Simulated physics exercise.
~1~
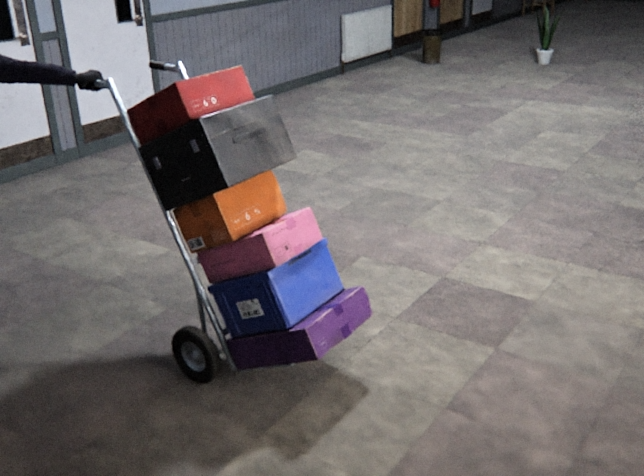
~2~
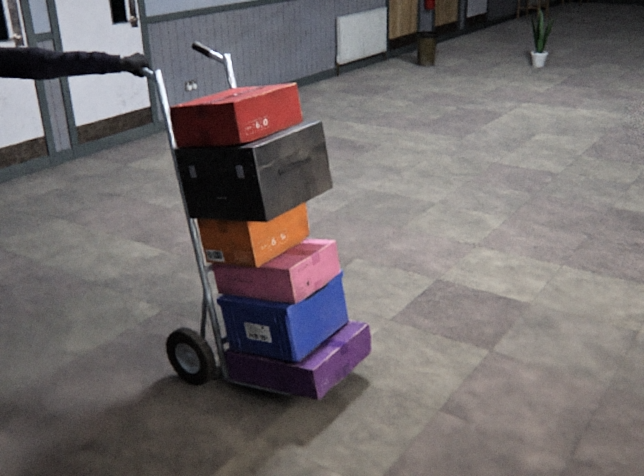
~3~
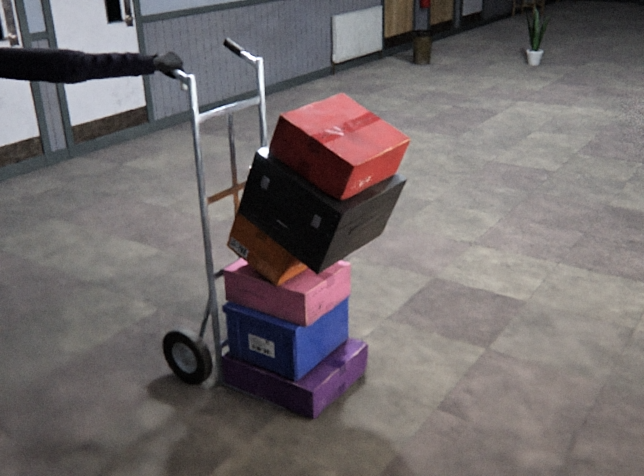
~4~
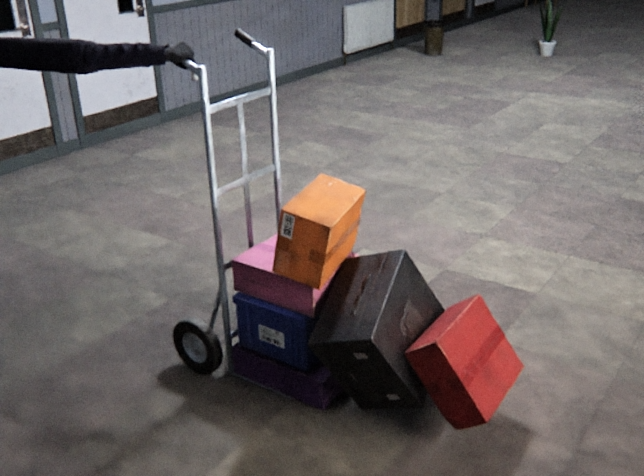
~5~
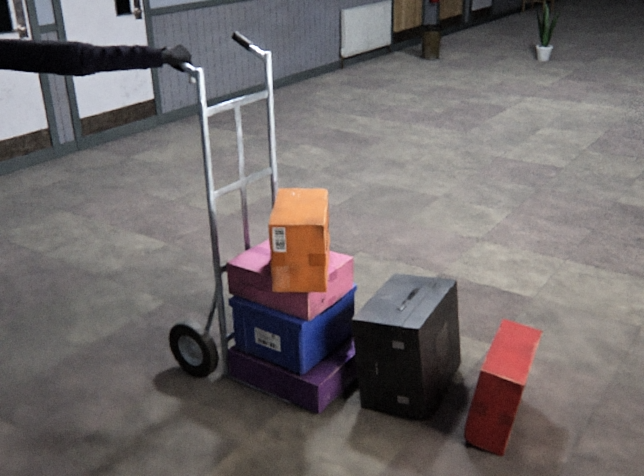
Stacked boxes on a hand truck toppling as a gloved hand tips it upright, red and black ones landing on the floor.
